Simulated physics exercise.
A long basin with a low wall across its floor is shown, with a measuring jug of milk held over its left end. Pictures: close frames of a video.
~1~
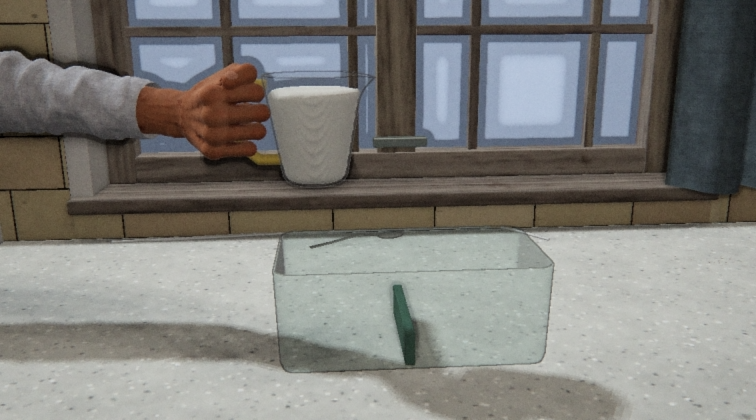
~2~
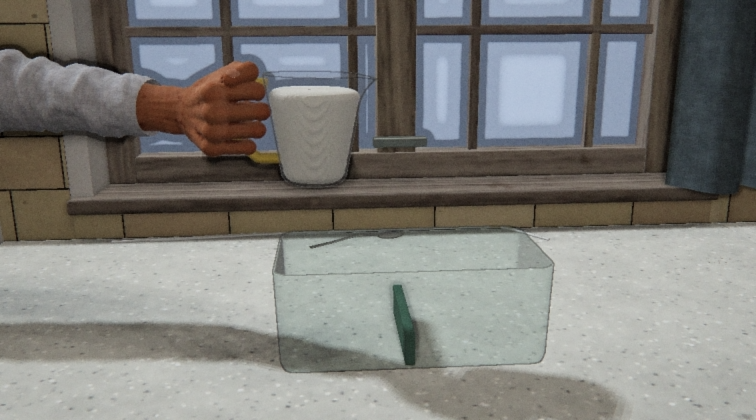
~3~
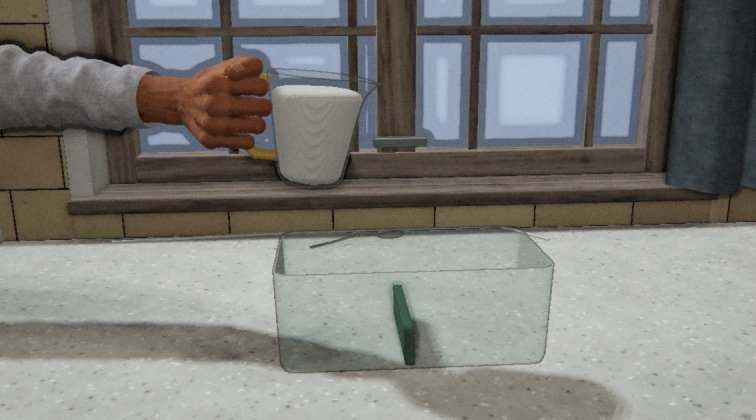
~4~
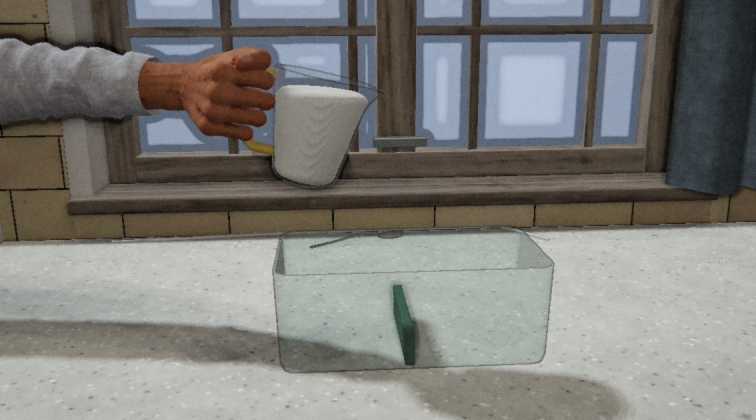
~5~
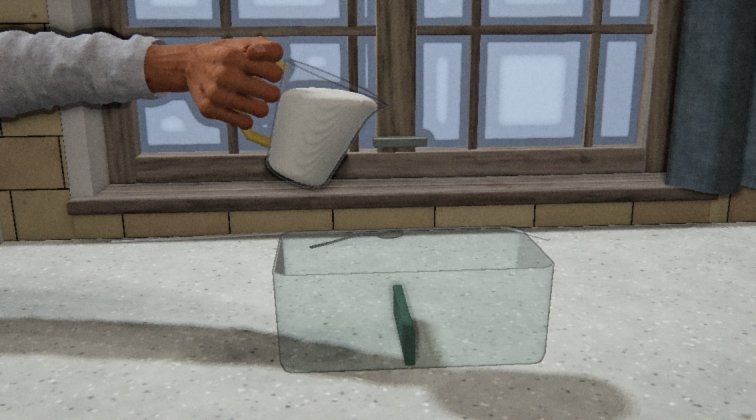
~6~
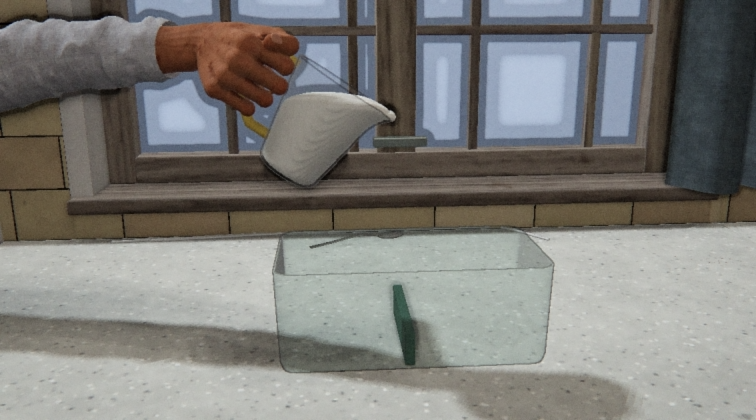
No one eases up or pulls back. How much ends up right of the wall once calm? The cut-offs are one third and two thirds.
It falls above two thirds.
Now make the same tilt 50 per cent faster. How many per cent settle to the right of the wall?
About 65 %.
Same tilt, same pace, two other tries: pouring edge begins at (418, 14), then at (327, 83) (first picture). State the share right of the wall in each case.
The first start gives some 75 %, the second some 20 %.
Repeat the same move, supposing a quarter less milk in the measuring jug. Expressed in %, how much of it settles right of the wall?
Estimated share: Around 70 %.
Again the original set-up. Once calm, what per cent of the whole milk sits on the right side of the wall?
Some 75 parts in a hundred.
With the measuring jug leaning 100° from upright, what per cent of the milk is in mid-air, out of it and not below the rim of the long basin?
It's about 30 per cent.
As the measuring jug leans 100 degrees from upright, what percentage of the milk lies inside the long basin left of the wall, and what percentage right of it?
Left part: Around 0 %. Right part: Around 30 %.
A moment on, the measuring jug is tipped right over and 43 per cent is still to pour, 0 is left of the wall and 29 right of it.
Next, the measuring jug is tipped right over and 3 per cent is still to pour, 16 is left of the wall and 70 right of it.
Then the measuring jug is tipped right over and 0 per cent is still to pour, 21 is left of the wall and 76 right of it.
Later the measuring jug is tipped right over and 0 per cent is still to pour, 21 is left of the wall and 76 right of it.
In the end 21 per cent lies left of the wall, 76 right of it and 2 outside.
